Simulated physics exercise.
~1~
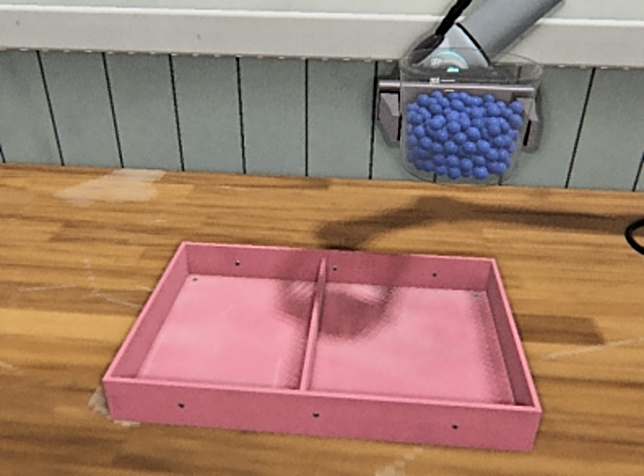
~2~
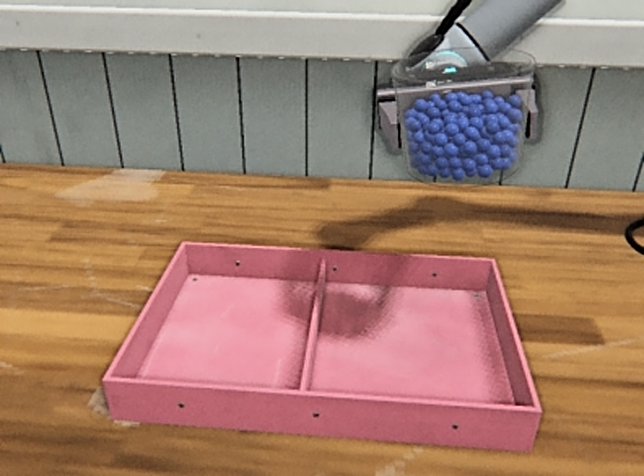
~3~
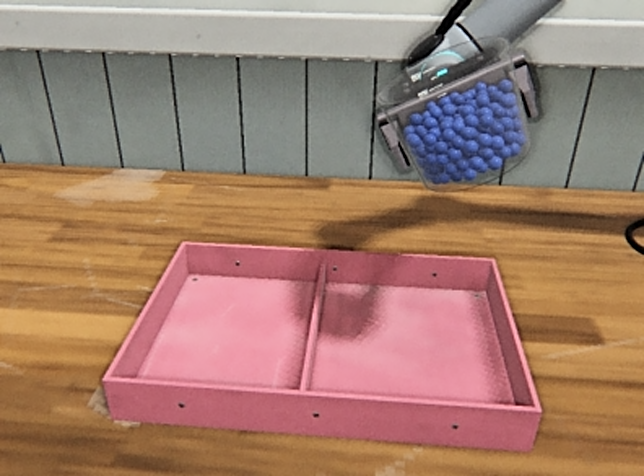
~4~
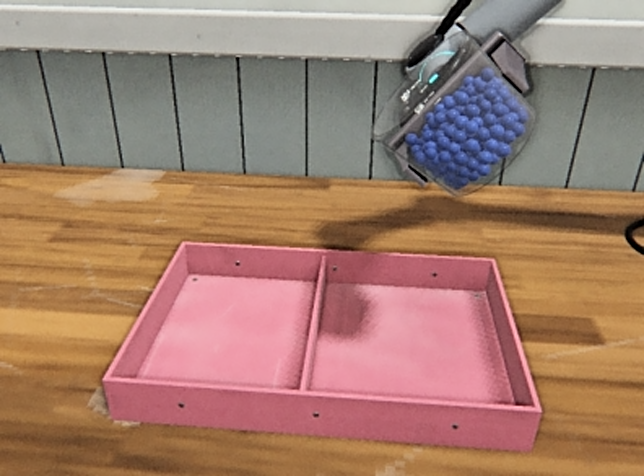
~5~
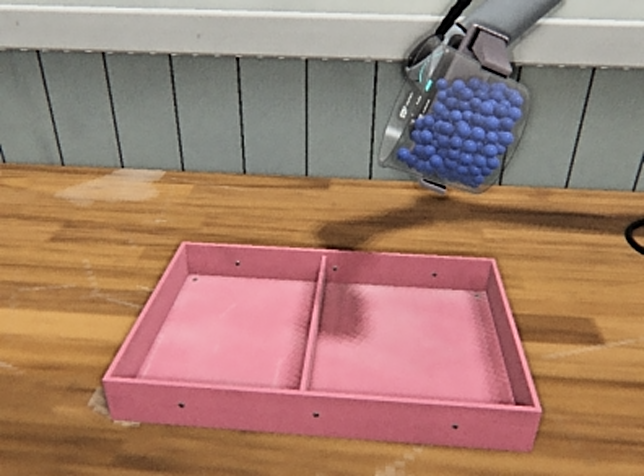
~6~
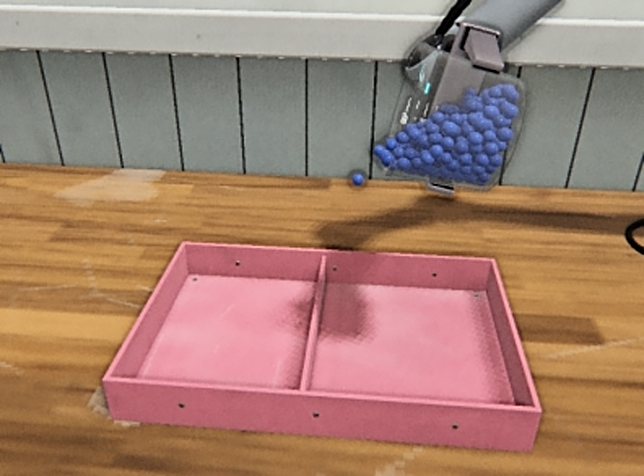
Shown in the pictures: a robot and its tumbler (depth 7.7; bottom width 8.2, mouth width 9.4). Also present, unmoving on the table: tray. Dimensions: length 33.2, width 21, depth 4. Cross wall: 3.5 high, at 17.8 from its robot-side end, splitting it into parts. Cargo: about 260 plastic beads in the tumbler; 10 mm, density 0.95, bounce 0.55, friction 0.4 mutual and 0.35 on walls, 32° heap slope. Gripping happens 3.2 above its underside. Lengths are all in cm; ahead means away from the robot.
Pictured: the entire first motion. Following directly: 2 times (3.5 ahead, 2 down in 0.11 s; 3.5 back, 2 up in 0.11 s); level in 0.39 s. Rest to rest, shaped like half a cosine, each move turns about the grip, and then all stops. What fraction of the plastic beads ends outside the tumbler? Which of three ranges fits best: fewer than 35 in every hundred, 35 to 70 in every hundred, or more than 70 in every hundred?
From 35 to 70 in every hundred.
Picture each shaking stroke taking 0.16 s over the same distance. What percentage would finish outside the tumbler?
I'd expect close to 35 in a hundred.
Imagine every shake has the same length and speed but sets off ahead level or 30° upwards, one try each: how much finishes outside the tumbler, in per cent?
Roughly 80 per cent, then 90 per cent.
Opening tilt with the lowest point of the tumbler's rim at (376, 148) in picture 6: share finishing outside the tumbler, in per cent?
My estimate is some 20 per cent.
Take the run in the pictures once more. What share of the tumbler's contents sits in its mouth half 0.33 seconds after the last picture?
Mouth half share: Roughly 40 %.
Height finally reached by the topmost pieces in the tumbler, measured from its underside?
About 4.5 cm.
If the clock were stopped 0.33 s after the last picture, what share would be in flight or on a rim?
13 %.
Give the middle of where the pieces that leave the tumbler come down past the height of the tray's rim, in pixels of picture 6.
Around (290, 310).
Then, 0.33 s on, tilted 77° forward, highest piece 22 above the table; 179 in the tumbler, 32 in the far-side part, 13 in the robot-side part, 33 in flight or on a rim.
Then, 0.66 s on, tilted 30° forward, highest piece 25 above the table; 123 in the tumbler, 86 in the far-side part, 44 in the robot-side part, 1 on the table or floor, 3 in flight or on a rim.
Then, 1.03 s on, level, highest piece 24 above the table; 123 in the tumbler, 89 in the far-side part, 44 in the robot-side part, 1 on the table or floor.
Then, 2.08 s on, level, highest piece 24 above the table; 123 in the tumbler, 89 in the far-side part, 44 in the robot-side part, 1 on the table or floor.
In the end, 123 in the tumbler, 89 in the far-side part, 44 in the robot-side part, 1 on the table or floor. That is 52 % outside the tumbler.
